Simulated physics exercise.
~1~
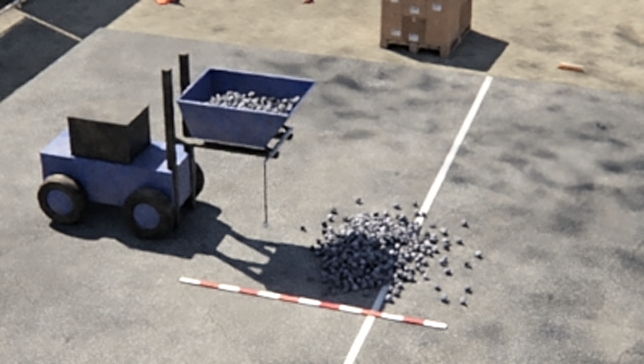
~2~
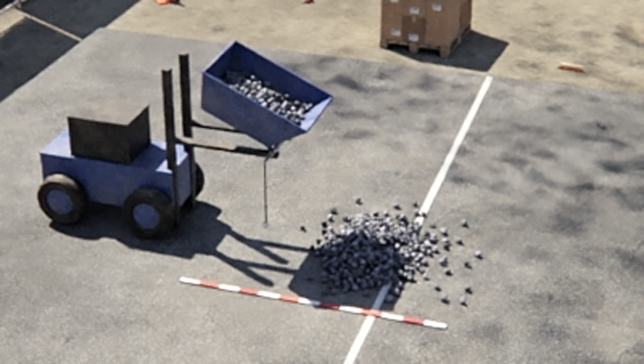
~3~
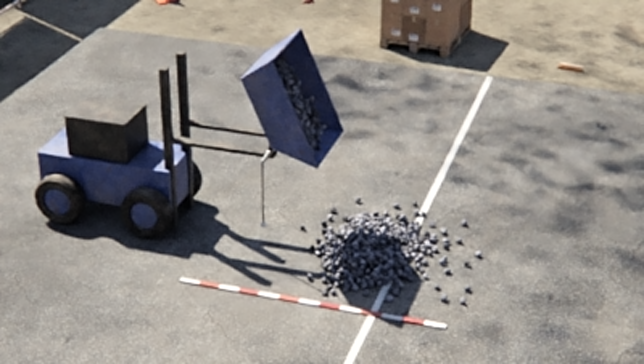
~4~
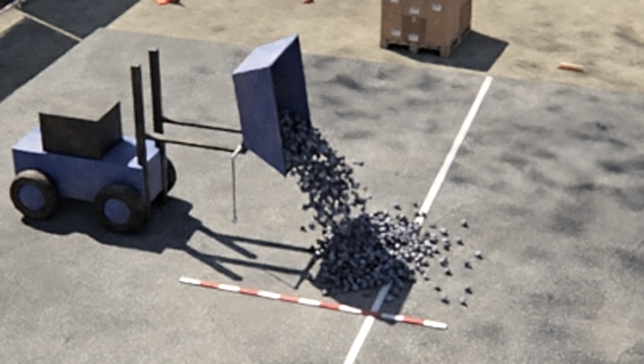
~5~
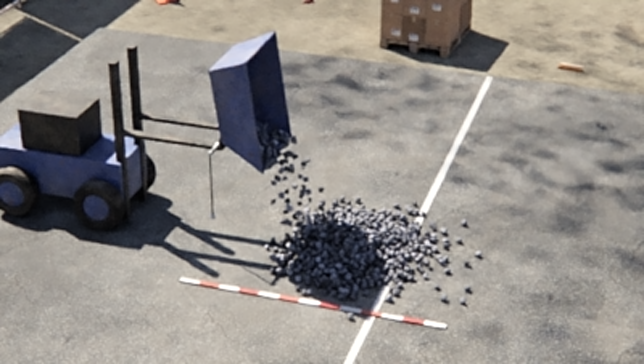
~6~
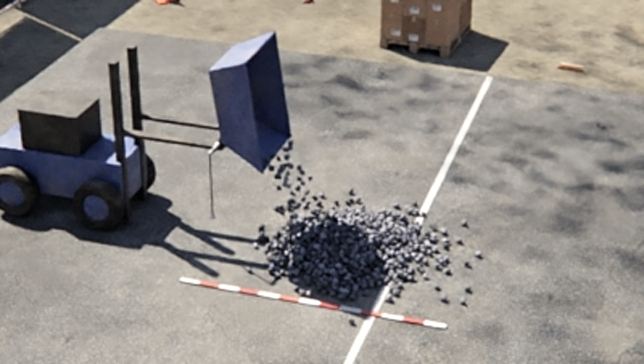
A blue forklift tipped its raised skip of crushed grey rock steeply to the right, then rolled back left as the stones poured onto an earlier heap, which spread leftward beside the white line while the last few were still falling.
